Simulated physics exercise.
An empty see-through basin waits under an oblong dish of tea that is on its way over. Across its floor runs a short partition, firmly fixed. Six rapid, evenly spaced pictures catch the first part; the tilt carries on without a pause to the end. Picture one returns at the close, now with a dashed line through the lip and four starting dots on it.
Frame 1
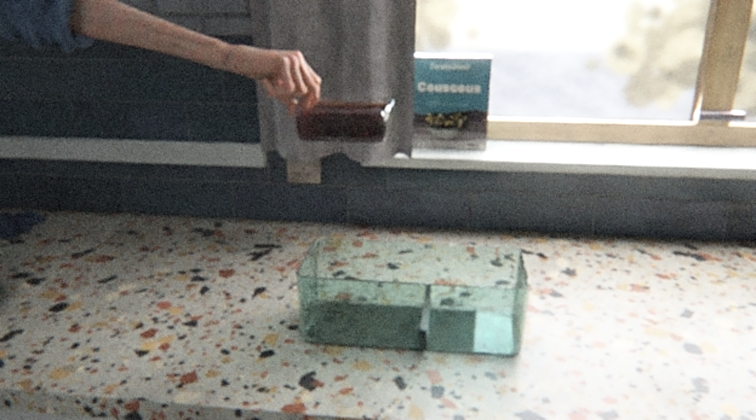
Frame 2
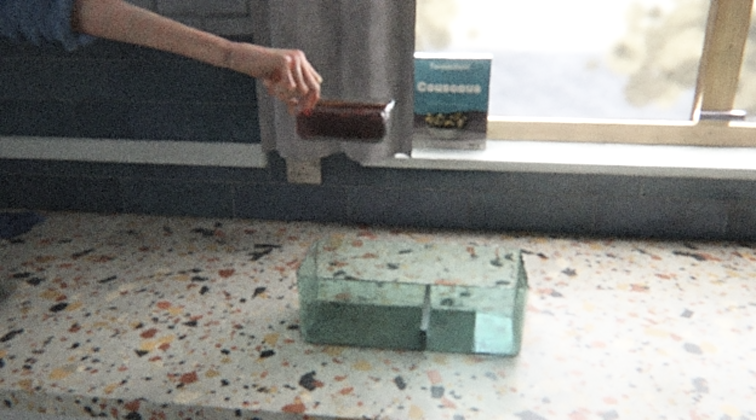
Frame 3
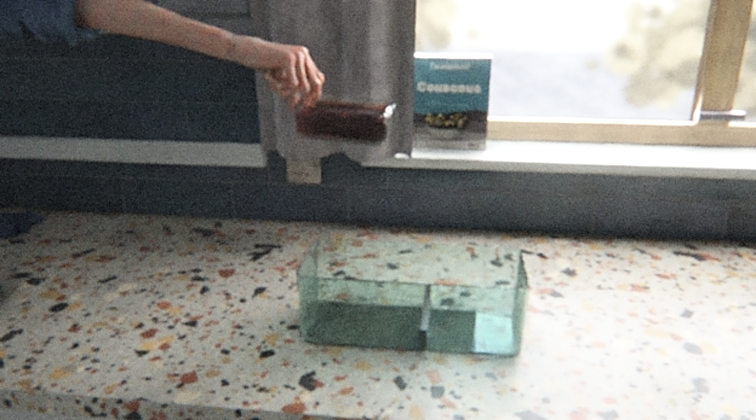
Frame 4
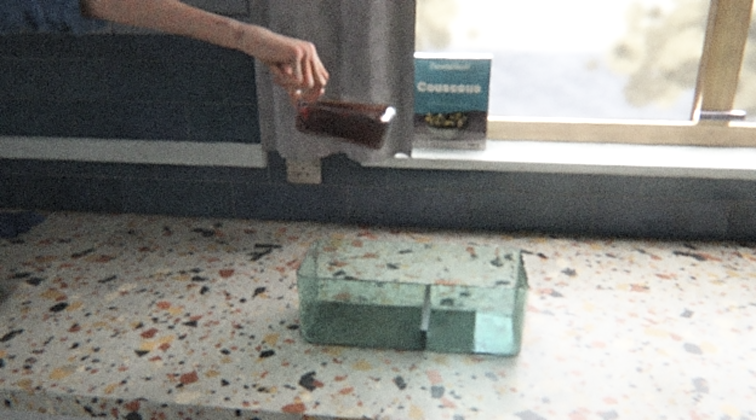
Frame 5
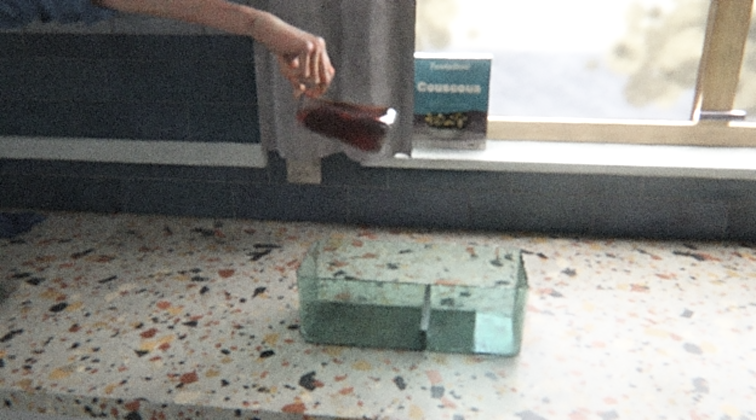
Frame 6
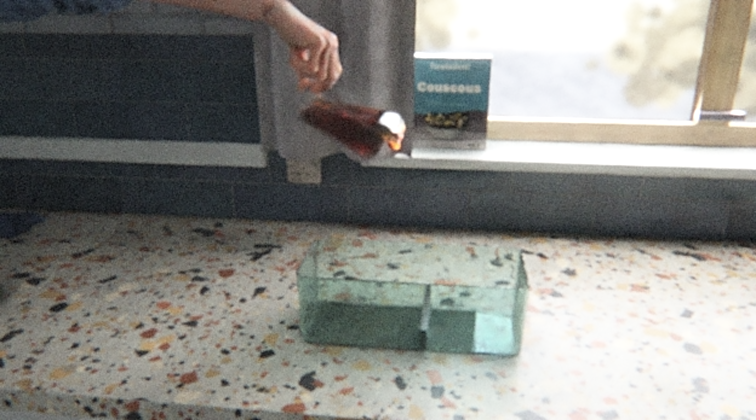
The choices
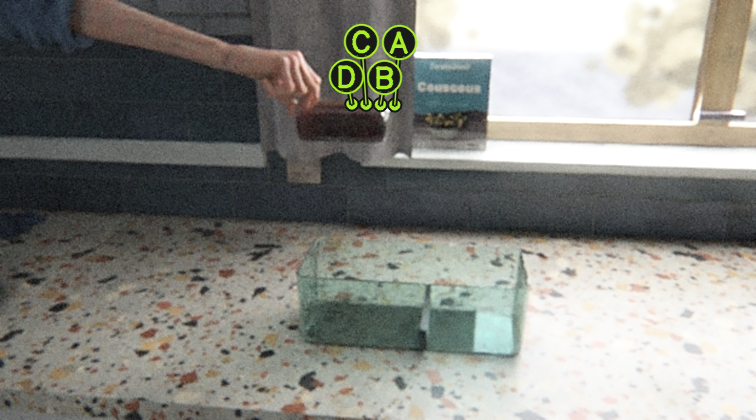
The clip opens with a hand holding an oblong dish of dark reddish-brown liquid nearly level above an empty, see-through greenish basin with a short partition, on a speckled counter. After a brief stillness, the hand tilts the dish down to the right, gradually steepening it, and liquid slips over its lip.
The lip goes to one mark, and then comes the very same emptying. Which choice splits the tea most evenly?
It is C.
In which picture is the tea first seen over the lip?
Picture 5.
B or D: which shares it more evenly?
That is spot B.
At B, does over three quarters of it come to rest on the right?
No.
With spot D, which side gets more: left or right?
More ends on the left.
On the marked copy, A at (394, 104); B at (380, 104); C at (366, 104); D at (351, 104).
Choosing A, about 24 % ends left of the wall and 69 % right of it; 8 % is lost outside.
Choosing B, about 31 % ends left of the wall and 62 % right of it; 7 % is lost outside.
Choosing C, about 49 % ends left of the wall and 46 % right of it; 5 % is lost outside.
Choosing D, about 85 % ends left of the wall and 9 % right of it; 6 % is lost outside.
